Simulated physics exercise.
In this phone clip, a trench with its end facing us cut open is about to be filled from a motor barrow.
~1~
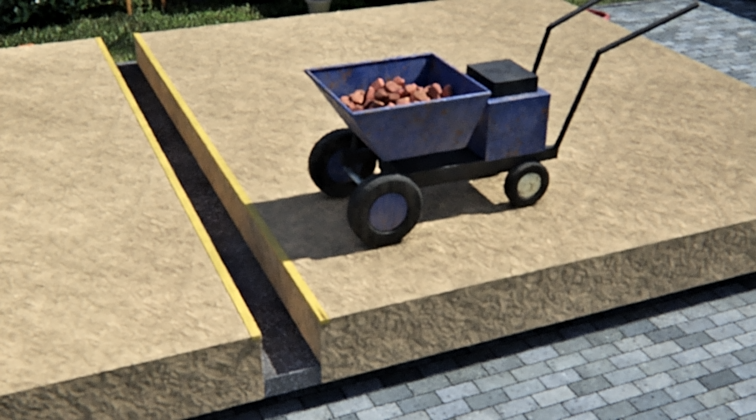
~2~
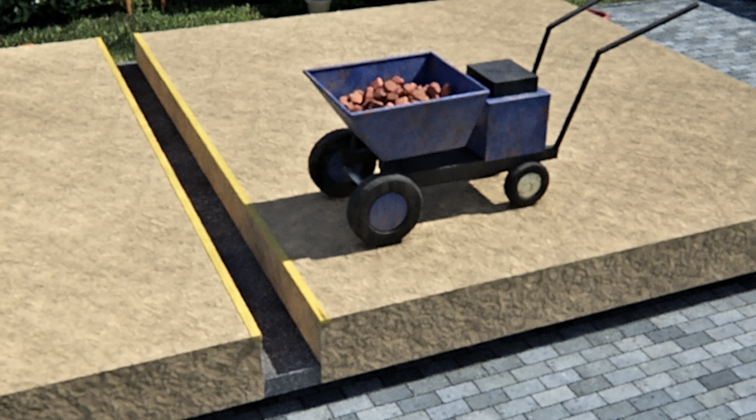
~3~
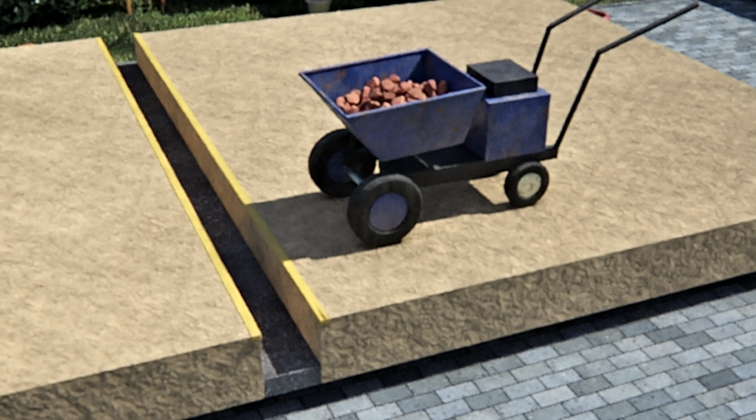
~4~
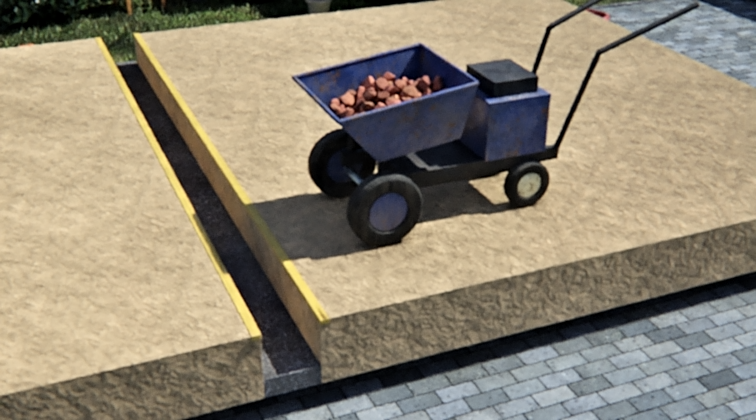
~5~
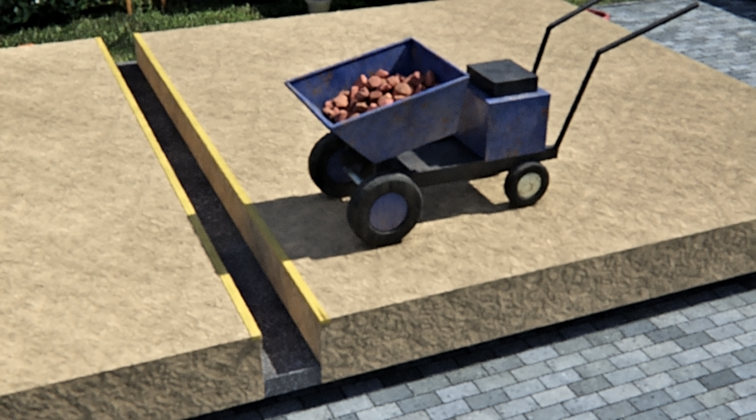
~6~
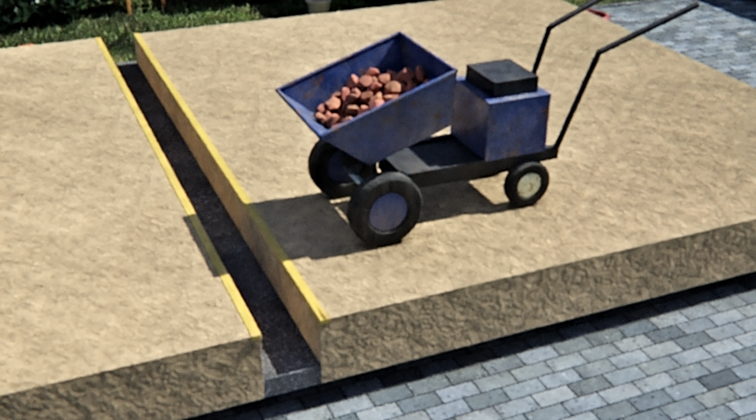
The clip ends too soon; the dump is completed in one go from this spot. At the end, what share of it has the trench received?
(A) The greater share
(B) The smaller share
Answer: A.
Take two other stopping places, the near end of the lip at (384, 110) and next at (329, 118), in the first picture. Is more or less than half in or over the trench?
So the first stop would give past the halfway mark, while the second would give past the halfway mark.
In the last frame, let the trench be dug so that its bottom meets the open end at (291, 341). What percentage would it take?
It works out to some 60 per cent.
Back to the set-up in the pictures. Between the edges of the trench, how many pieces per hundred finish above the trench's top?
About 0 %.
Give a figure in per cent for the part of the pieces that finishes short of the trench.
I'd put it at some 0 per cent of the load.
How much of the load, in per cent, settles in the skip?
It comes out at some 0 in a hundred.
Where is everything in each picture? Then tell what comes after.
Lip of the skip at (352, 115), level; top of the load at (402, 104), lumps of rubble; first edge of the trench at (303, 286); far edge at (238, 300), the trench under half as wide as the skip, and about as deep as wide, in the first picture.
Lip of the skip at (350, 116), level; top of the load at (401, 103), in the second picture.
Lip of the skip at (346, 118), tipped barely; top of the load at (397, 103), in the third picture.
Lip of the skip at (339, 122), tipped a little; top of the load at (404, 97), in the fourth picture.
Lip of the skip at (330, 128), tipped a little; top of the load at (398, 94), in the fifth picture.
Lip of the skip at (320, 137), tipped clearly; top of the load at (399, 89); first edge of the trench at (303, 286); far edge at (238, 300), in the sixth picture.
Soon, skip tipped steeply; all in the skip.
A while on, skip tipped right over; nearly all in the skip; a small part in or heaped over the trench.
Towards the end, skip tipped right over; about a quarter in the skip; most in or heaped over the trench; a stray few beyond it.
Finally, skip tipped right over; nearly all in or heaped over the trench; a stray few beyond it.
